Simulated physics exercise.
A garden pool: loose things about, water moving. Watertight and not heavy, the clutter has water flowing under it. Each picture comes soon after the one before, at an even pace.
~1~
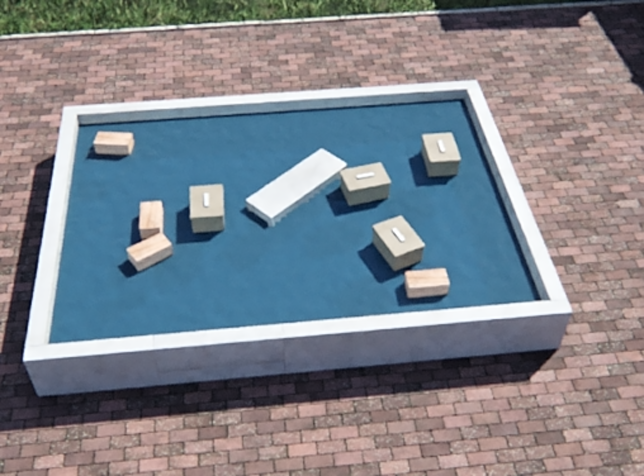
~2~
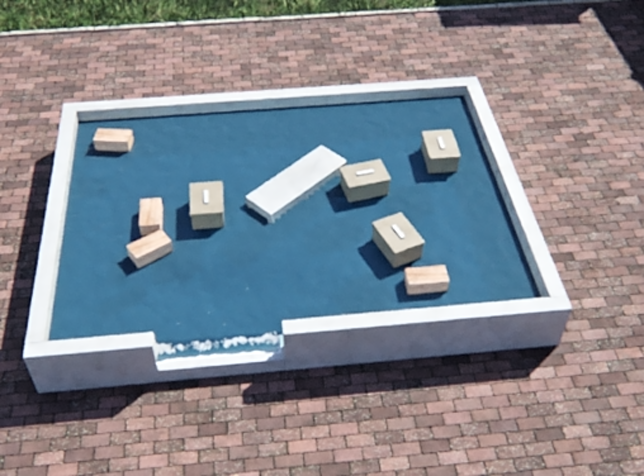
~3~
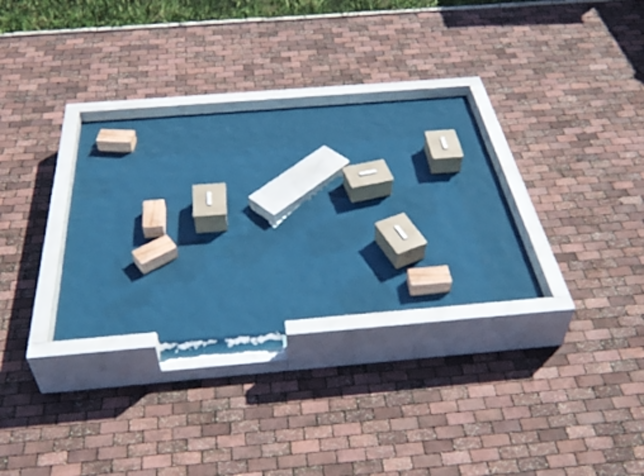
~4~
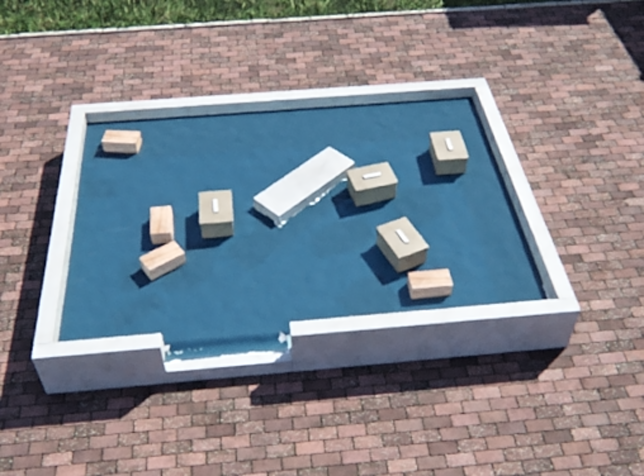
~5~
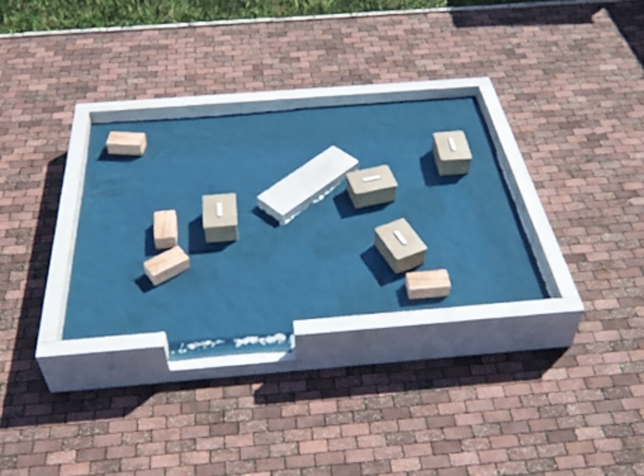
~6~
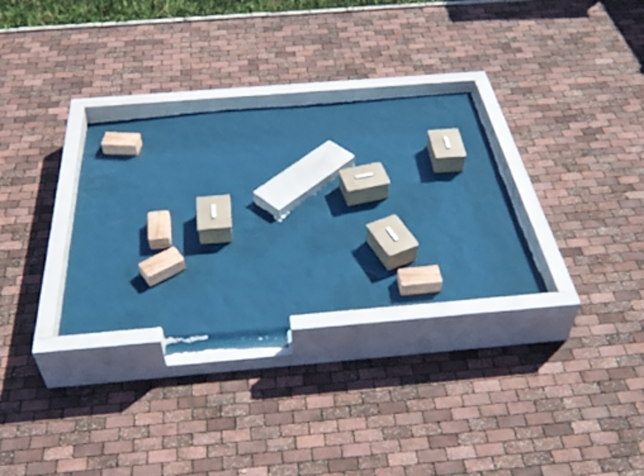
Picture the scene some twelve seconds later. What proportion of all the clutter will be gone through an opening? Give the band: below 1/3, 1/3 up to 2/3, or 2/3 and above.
The fraction that goes is likely to be a third up to two thirds.
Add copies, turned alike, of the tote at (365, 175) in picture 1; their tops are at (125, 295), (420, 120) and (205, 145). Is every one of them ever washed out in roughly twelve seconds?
Copy by copy, in the order given: Swept away, not carried off, not carried off.
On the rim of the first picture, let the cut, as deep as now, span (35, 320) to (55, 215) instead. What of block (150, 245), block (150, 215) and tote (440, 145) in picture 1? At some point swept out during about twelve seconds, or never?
One by one, that's lost, lost, not lost.
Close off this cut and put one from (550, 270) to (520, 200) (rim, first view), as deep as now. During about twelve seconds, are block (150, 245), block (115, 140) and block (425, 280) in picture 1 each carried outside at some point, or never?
Taking them as listed: Never leaves, never leaves, exits.
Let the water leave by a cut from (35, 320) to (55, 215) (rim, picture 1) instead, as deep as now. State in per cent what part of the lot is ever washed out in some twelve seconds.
That comes to around 40 per cent.
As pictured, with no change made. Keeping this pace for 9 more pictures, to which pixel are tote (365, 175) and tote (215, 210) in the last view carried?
Approximately (346, 195) for the first and (211, 247) for the second.
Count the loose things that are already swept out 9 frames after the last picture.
By then the total stands at 0.
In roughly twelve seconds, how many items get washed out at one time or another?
The total is 3.
A moment on, 0 of 8 are out; 8 afloat.
Next, 0 of 8 are out; 8 afloat.
Later, 1 of 8 are out; 7 afloat.
In the end, 3 of 8 are out; 5 afloat.
